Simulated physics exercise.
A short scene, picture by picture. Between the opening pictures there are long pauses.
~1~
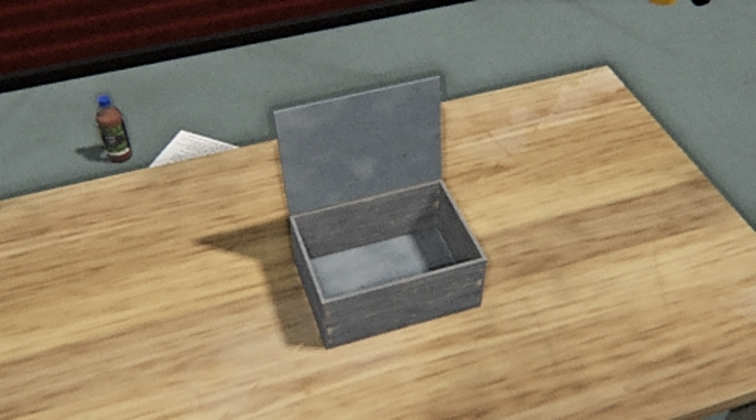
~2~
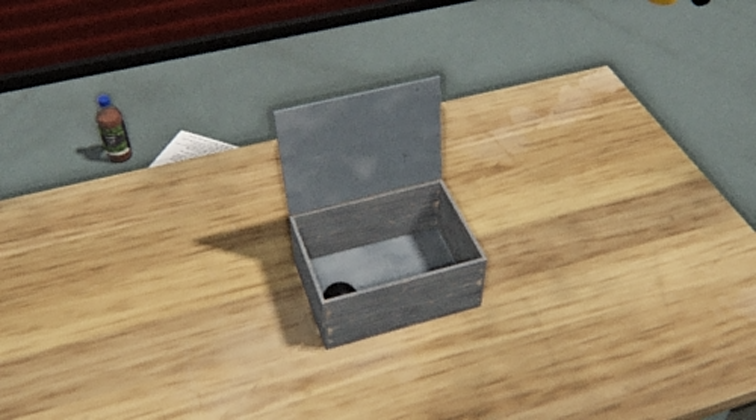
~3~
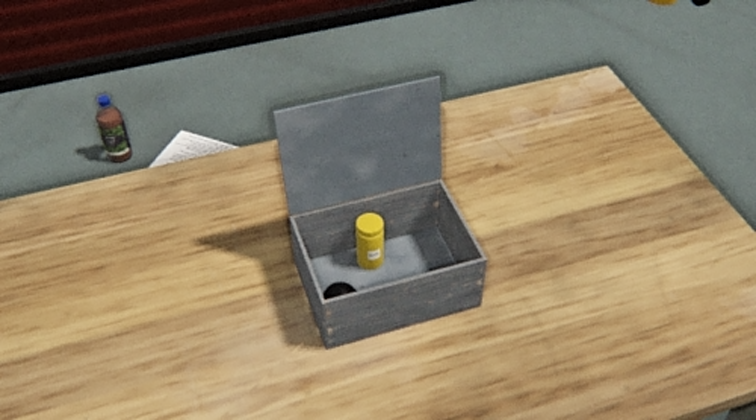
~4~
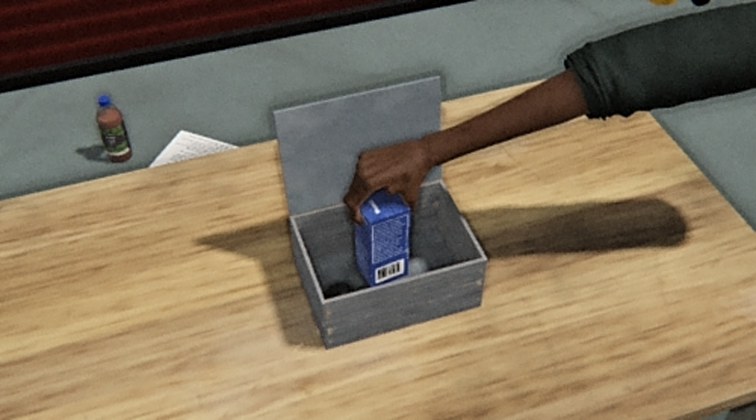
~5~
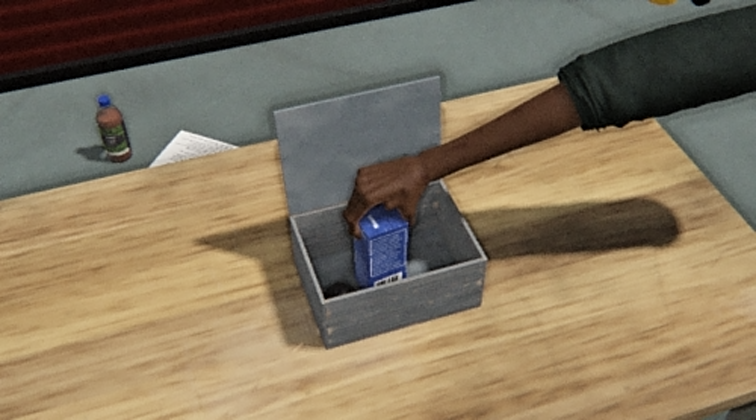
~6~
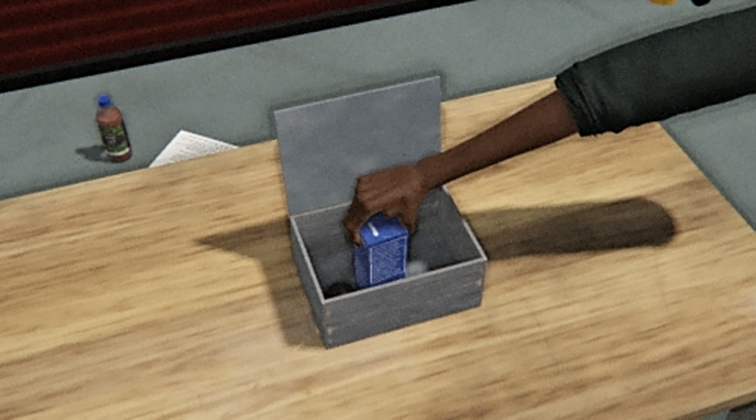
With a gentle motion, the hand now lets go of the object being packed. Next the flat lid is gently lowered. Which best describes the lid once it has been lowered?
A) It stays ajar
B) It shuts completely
Answer: A.
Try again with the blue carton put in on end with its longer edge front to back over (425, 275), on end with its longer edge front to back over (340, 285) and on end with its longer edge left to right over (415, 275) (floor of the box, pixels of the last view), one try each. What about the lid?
On the first go it can't shut, on the second it can't shut, and on the third it can't shut.
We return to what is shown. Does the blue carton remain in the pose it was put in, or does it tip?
Result: It remains as it was set.
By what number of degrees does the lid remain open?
Angle: About 30°.
Then, 1.20 s on from there, lid starting down.
Then, 1.70 s on from there, lid 53° above the rim.
Then, 3.10 s on from there, lid 31° above the rim.
In the end, lid 31° above the rim; all 3 unmoved. At the end, from the last picture's camera, blue carton near (380, 259).
